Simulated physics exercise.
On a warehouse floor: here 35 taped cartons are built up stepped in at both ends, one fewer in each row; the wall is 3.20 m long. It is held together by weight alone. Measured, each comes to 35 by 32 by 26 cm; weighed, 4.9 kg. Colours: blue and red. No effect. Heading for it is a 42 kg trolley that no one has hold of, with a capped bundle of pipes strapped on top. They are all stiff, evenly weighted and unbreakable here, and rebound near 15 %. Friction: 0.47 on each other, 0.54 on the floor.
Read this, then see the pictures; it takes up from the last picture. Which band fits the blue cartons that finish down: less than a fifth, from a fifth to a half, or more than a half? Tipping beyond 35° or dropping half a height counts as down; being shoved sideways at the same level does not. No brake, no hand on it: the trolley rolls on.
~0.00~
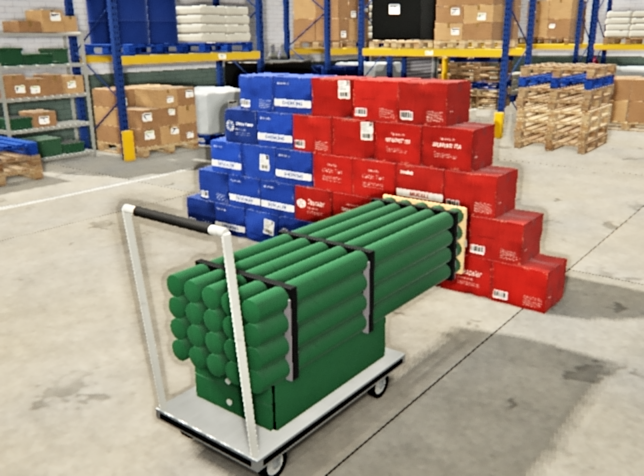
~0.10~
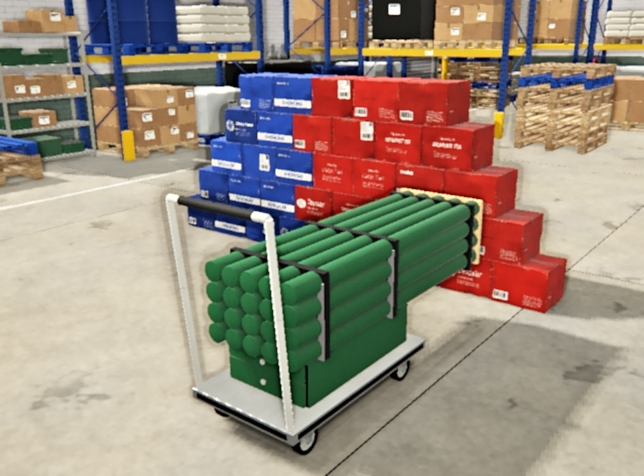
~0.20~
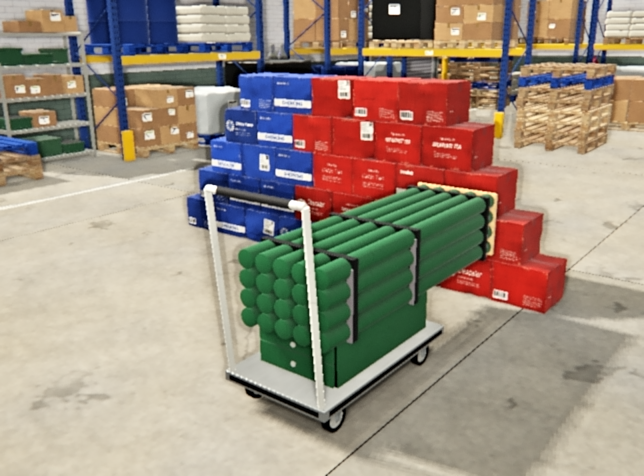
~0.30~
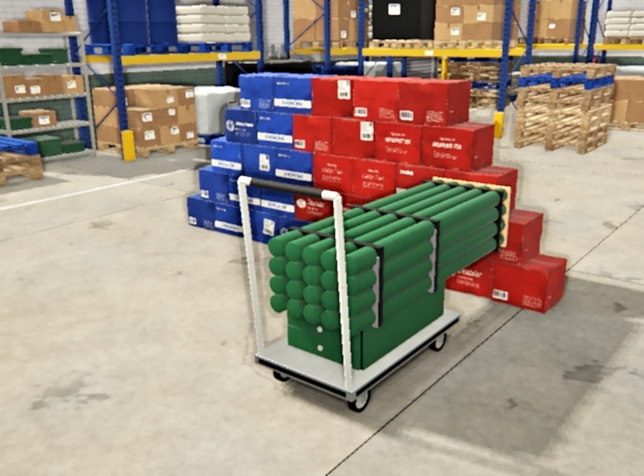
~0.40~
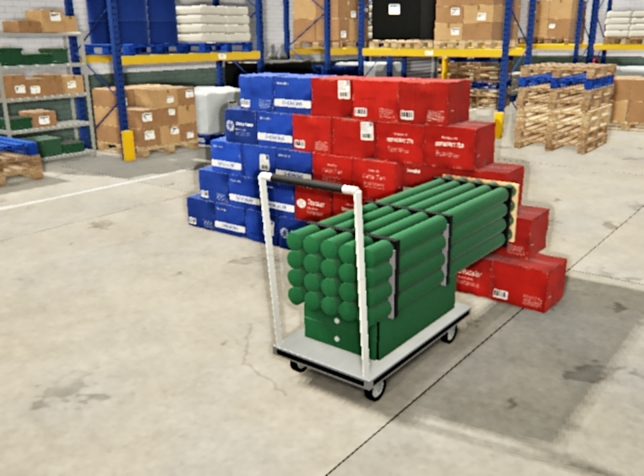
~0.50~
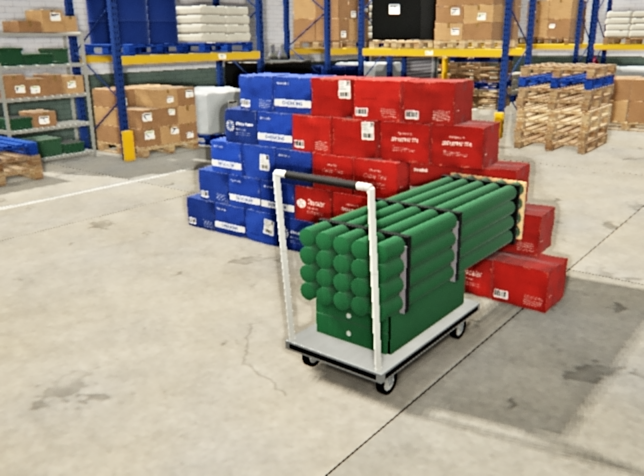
Less than a fifth.
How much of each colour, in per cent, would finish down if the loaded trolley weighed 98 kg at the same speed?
Down by colour: Blue 0, red 20 per cent.
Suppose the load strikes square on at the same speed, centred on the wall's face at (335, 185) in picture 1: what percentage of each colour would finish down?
That would leave blue at 0 % and red at 0 %.
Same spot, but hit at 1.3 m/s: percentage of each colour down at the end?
Share down, in per cent: Blue 0, red 0.
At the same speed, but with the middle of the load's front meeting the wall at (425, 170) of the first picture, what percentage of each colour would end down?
Result - blue: 0 percent, red: 50 percent.
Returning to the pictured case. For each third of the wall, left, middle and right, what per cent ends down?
Left third 0 per cent, middle 10 per cent, right 60 per cent.
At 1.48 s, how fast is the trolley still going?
Speed: Near 0.0 m/s.
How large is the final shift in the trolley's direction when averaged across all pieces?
Around 20 centimetres.
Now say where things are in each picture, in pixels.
In the first picture (pixels give the middle of a visible side), load (461, 231) 60 cm short of the wall; top blue carton (255, 93); top red carton (375, 101); none has stirred.
In the second picture, load (477, 222) 41 cm short of the wall; top blue carton (255, 93).
In the third picture, load (492, 215) 22 cm short of the wall; top blue carton (255, 93).
In the fourth picture, load (505, 208) 27 mm short of the wall; top blue carton (255, 93).
In the fifth picture, load (514, 204) 9 cm into the wall's line; top blue carton (255, 93); movement in 5 of them.
In the sixth picture, load (522, 201) 17 cm into the wall's line; top blue carton (255, 93); top red carton (376, 101); movement in 7 of them.
After 1.04 s, load 28 cm past the wall's line, still rolling; none of the 14 blue cartons down (2 of 35 in all colours); top blue carton unmoved; top red carton 20° from how it stood.
After 1.48 s, load 31 cm past the wall's line, still rolling; none of the 14 blue cartons down (8 of 35 in all colours); top blue carton unmoved; top red carton 63° from how it stood, 46 cm lower.
In the end (2.8 s), load 32 cm past the wall's line, stopped; none of the 14 blue cartons down (8 of 35 in all colours); top blue carton unmoved; top red carton on its side. That is 0 per cent. From the last view, middles, top blue carton near (270, 92), top red carton near (336, 202).
